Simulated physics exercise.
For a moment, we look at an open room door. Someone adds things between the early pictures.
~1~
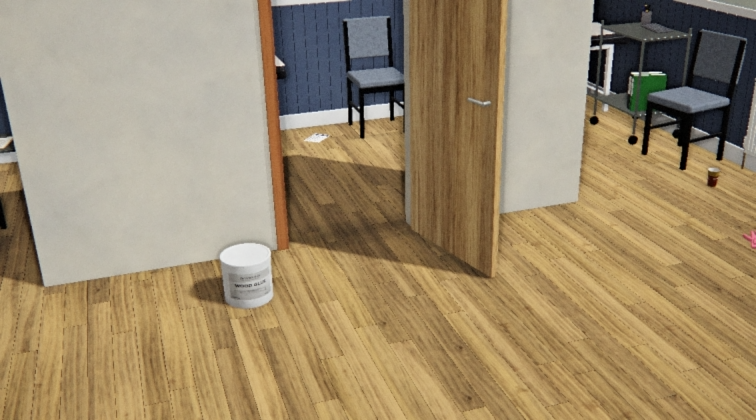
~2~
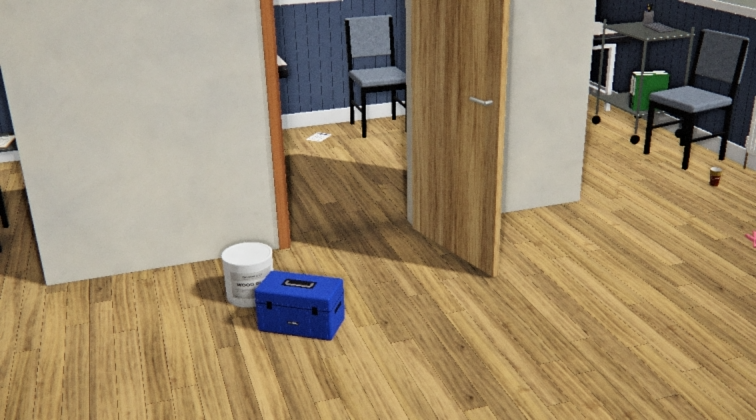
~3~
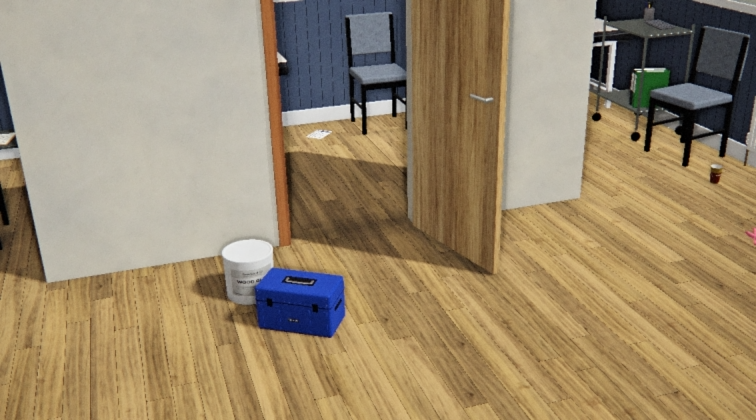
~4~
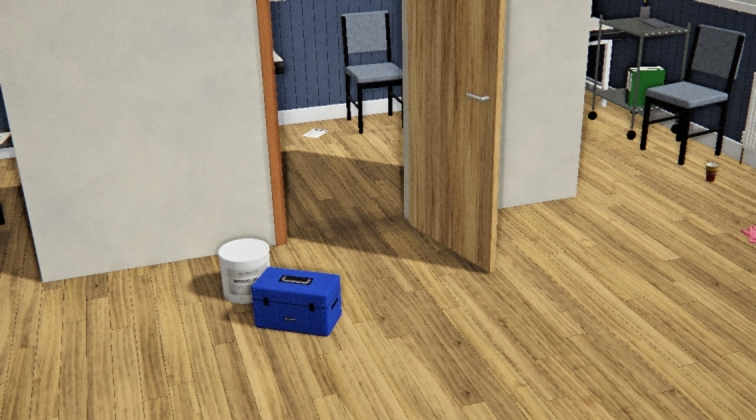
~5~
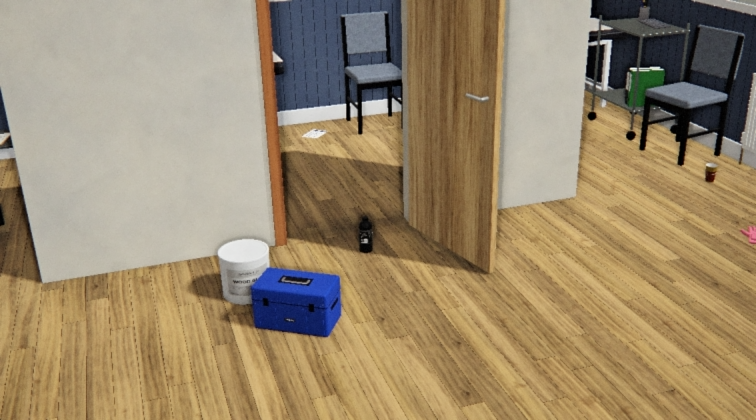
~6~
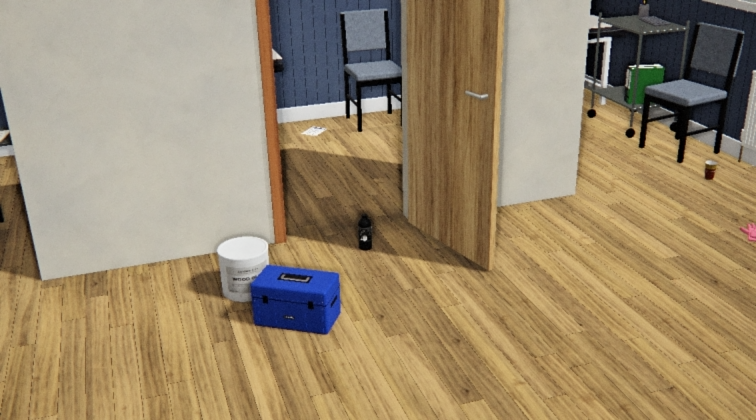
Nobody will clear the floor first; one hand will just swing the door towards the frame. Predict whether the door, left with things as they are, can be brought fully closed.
Prediction: It closes fully.
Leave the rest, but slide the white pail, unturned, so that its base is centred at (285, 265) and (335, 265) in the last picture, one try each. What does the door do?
Try one: Swings all the way; try two: Gets held up.
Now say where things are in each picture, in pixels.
Door wide open and still; white pail (247, 276), in the first frame.
Door wide open and still; white pail (249, 275); blue toolbox (301, 305), in the second frame.
Door wide open and still; white pail (249, 272); blue toolbox (301, 302), in the third frame.
Door wide open and still; white pail (246, 271); blue toolbox (297, 301), in the fourth frame.
Door wide open and still; white pail (245, 272); blue toolbox (297, 301), in the fifth frame.
Door wide open and still; black bottle (365, 231); white pail (245, 269), in the sixth frame.
Then, 1.00 s later than the last frame, door 49° open.
Then, 1.40 s later than the last frame, door 17° open; black bottle moved well along near (343, 224).
When it is over, door 0° open; moved from the start, black bottle; the other 2 as before. End places, in pixels of the last picture, black bottle near (326, 211).
